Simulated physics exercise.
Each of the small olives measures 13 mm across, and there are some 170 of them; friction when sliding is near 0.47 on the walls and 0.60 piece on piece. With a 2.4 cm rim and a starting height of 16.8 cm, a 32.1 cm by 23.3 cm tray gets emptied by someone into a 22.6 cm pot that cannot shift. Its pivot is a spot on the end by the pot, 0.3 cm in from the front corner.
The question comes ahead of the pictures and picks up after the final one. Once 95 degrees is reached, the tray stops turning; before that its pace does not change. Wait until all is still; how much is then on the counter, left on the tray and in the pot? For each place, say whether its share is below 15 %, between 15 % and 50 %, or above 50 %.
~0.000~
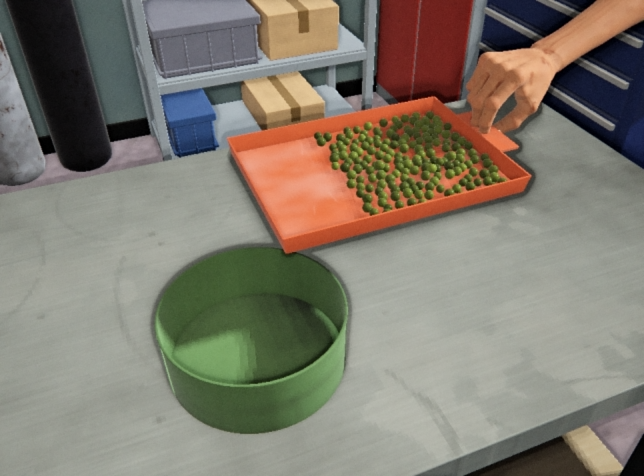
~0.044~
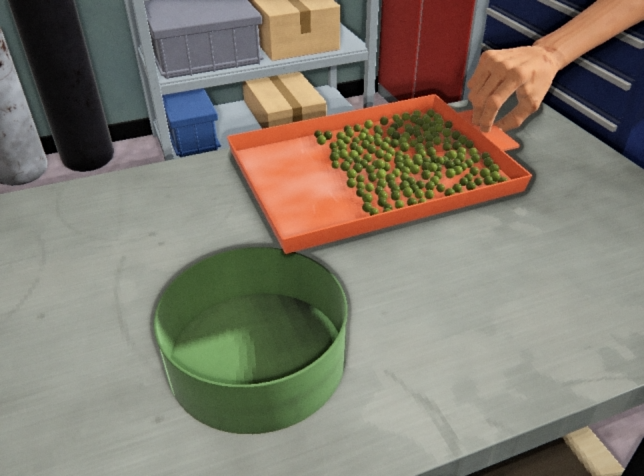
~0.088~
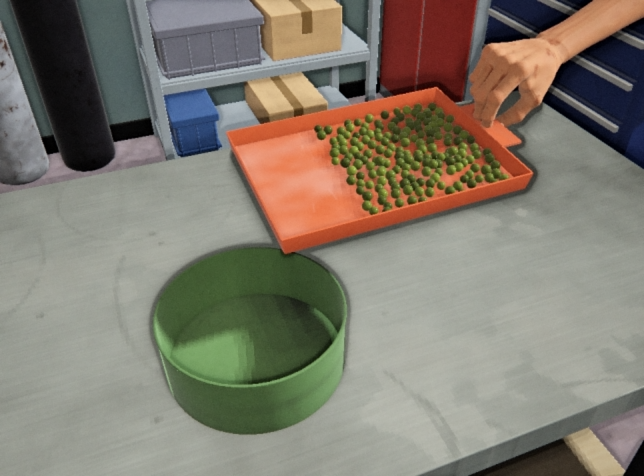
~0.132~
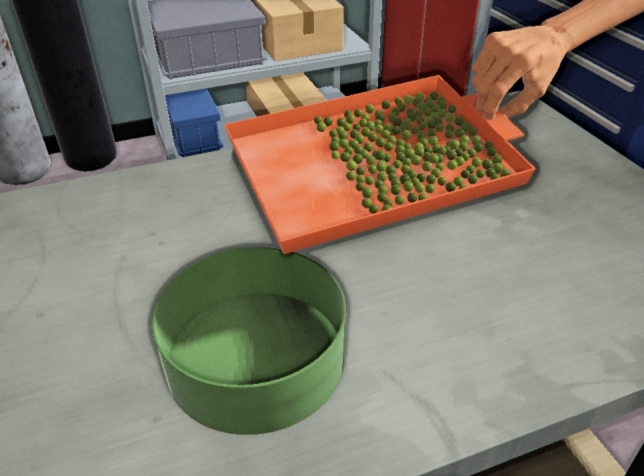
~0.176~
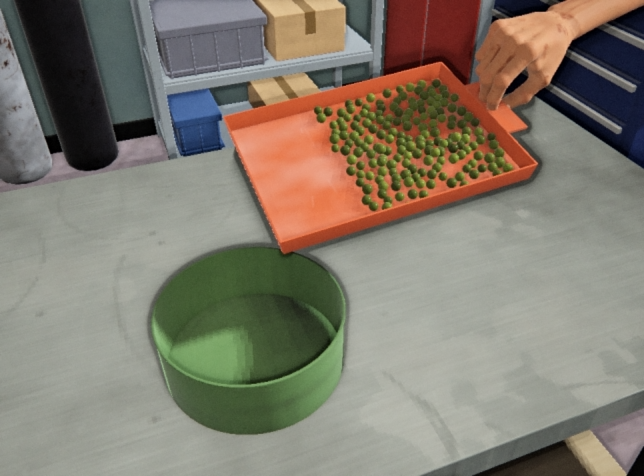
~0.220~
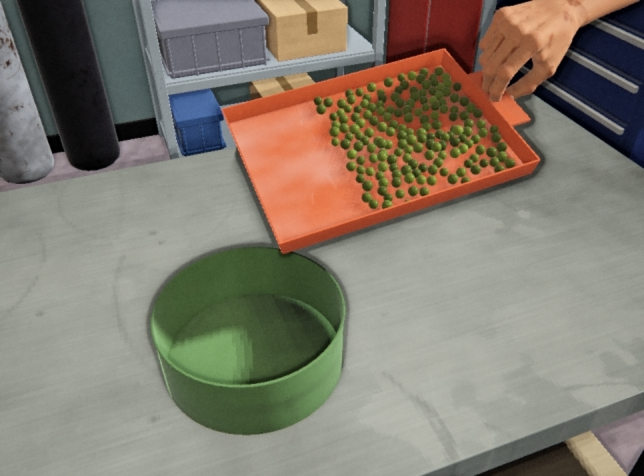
In the end counter: Over half; tray: Not much; pot: A good chunk.
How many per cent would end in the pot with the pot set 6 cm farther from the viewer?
With that change it comes to something like 10 in a hundred.
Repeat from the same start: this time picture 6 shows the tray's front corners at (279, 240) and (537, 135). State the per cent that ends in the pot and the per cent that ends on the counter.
Pot 95; counter 5.
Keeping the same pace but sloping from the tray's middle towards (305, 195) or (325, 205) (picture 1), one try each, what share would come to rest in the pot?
The share comes to about 75 in a hundred, then about 100 in a hundred.
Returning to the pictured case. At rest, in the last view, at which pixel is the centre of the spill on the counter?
Centre of spill: Around pixel (394, 437).
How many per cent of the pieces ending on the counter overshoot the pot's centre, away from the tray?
Near 10 in a hundred.
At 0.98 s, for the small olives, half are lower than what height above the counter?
I'd put it near 26 cm.
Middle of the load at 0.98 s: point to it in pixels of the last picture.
Approximately (374, 186) in the final picture.
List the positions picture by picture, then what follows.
The first picture shows tray tilt 0 degrees, front corners at (285, 236) and (527, 175); middle of the pieces at (406, 159); pot at (252, 308).
The second picture shows tray tilt 1 degrees, front corners at (285, 237) and (528, 175); middle of the pieces at (406, 158).
The third picture shows tray tilt 3 degrees, front corners at (284, 237) and (529, 172); middle of the pieces at (407, 154).
The fourth picture shows tray tilt 6 degrees, front corners at (283, 238) and (531, 168), lowest corner left front; middle of the pieces at (407, 147).
The fifth picture shows tray tilt 10 degrees, front corners at (282, 239) and (533, 163), lowest corner left front; middle of the pieces at (409, 140).
The sixth picture shows tray tilt 14 degrees, front corners at (281, 240) and (536, 159), lowest corner left front; middle of the pieces at (410, 133); pot at (249, 308). Its pace works out near 85 degrees a second.
After 0.68 s, tilt 53 degrees; the tray holds 100 %, the pot 0 %.
After 0.98 s, tilt 78 degrees; the tray holds 95 %, the pot 0 %.
After 1.39 s, tilt 95 degrees; the tray holds 20 %, the pot 15 %.
At rest (2.6 s), counter 55 %, tray 0 %, pot 40 %.
